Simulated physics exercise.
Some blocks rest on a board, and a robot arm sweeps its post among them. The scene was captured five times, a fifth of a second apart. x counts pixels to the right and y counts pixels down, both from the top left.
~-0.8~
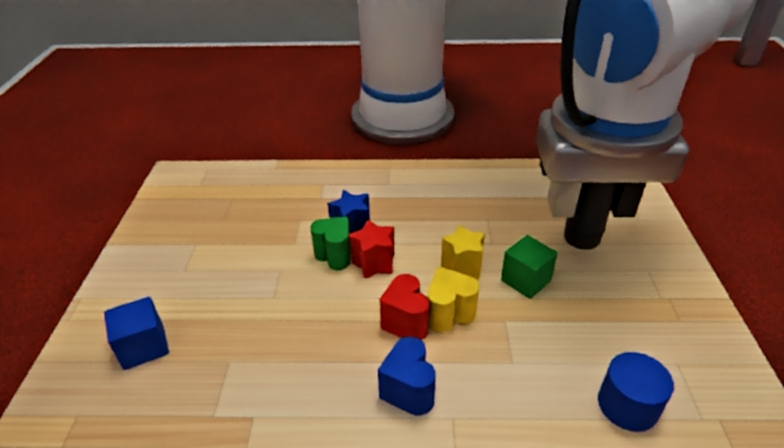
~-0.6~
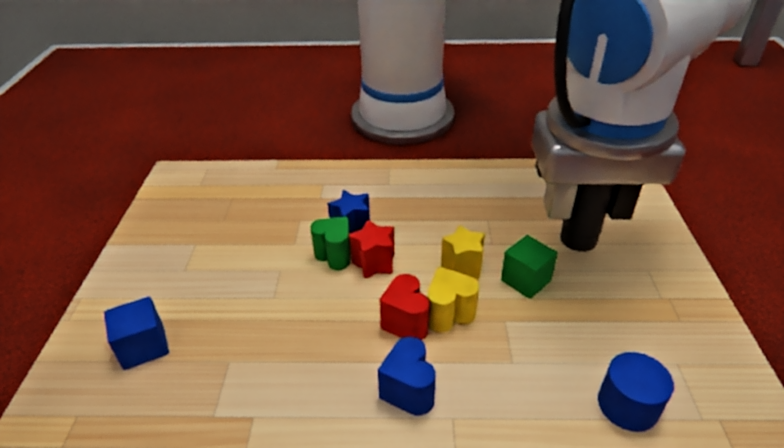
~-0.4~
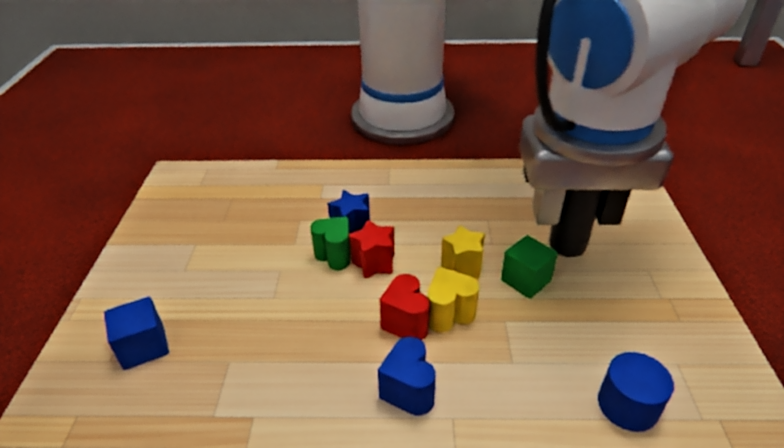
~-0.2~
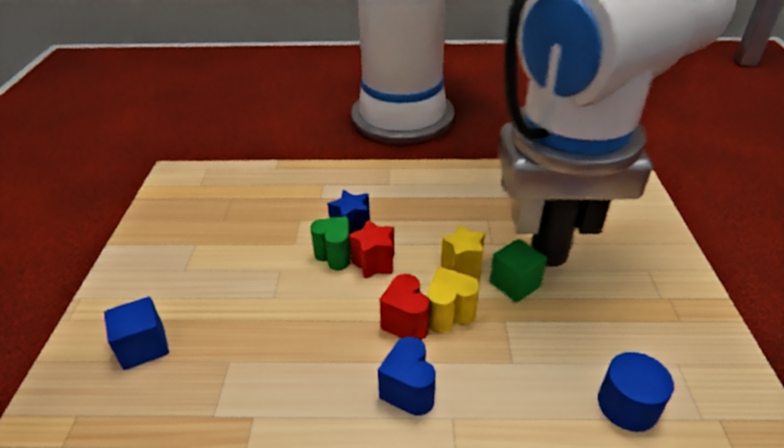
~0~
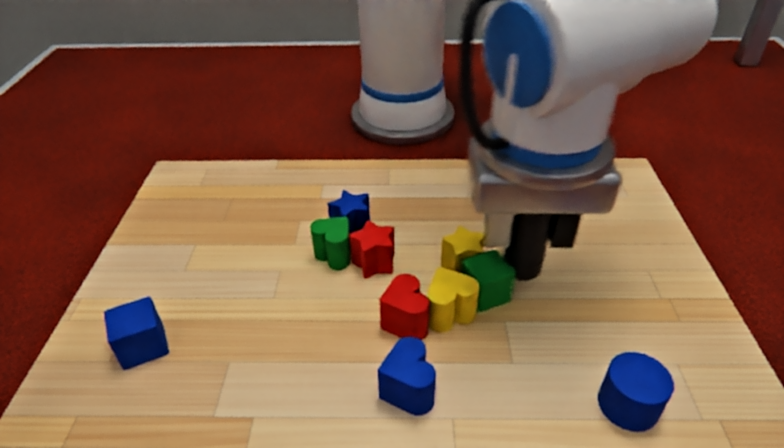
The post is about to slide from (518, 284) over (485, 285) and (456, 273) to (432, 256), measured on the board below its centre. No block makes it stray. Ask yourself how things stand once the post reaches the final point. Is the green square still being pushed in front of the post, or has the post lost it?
The post passes it.
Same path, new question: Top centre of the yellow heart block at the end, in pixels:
Answer: (433, 302).
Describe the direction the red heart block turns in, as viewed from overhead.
I'd predict that, seen from above, the red heart block rotates clockwise.
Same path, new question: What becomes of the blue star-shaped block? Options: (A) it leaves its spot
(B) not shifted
My pick is B.
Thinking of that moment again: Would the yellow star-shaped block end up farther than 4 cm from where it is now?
Yes, I think so.
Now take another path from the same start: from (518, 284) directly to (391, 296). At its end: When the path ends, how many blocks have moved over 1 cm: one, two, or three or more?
Count: 3 or more.
On the path given first. Halfway along, post (470, 264); red heart block (393, 298), turned 35° clockwise; yellow heart block (433, 302); yellow star-shaped block (448, 230), turned 35° clockwise; green square (454, 276), turned 40° anticlockwise.
At the end, post (433, 241); blue star-shaped block unmoved; red heart block (393, 298), turned 35° clockwise; yellow heart block (433, 302); yellow star-shaped block (419, 209), turned 55° clockwise; green square (454, 276), turned 40° anticlockwise.
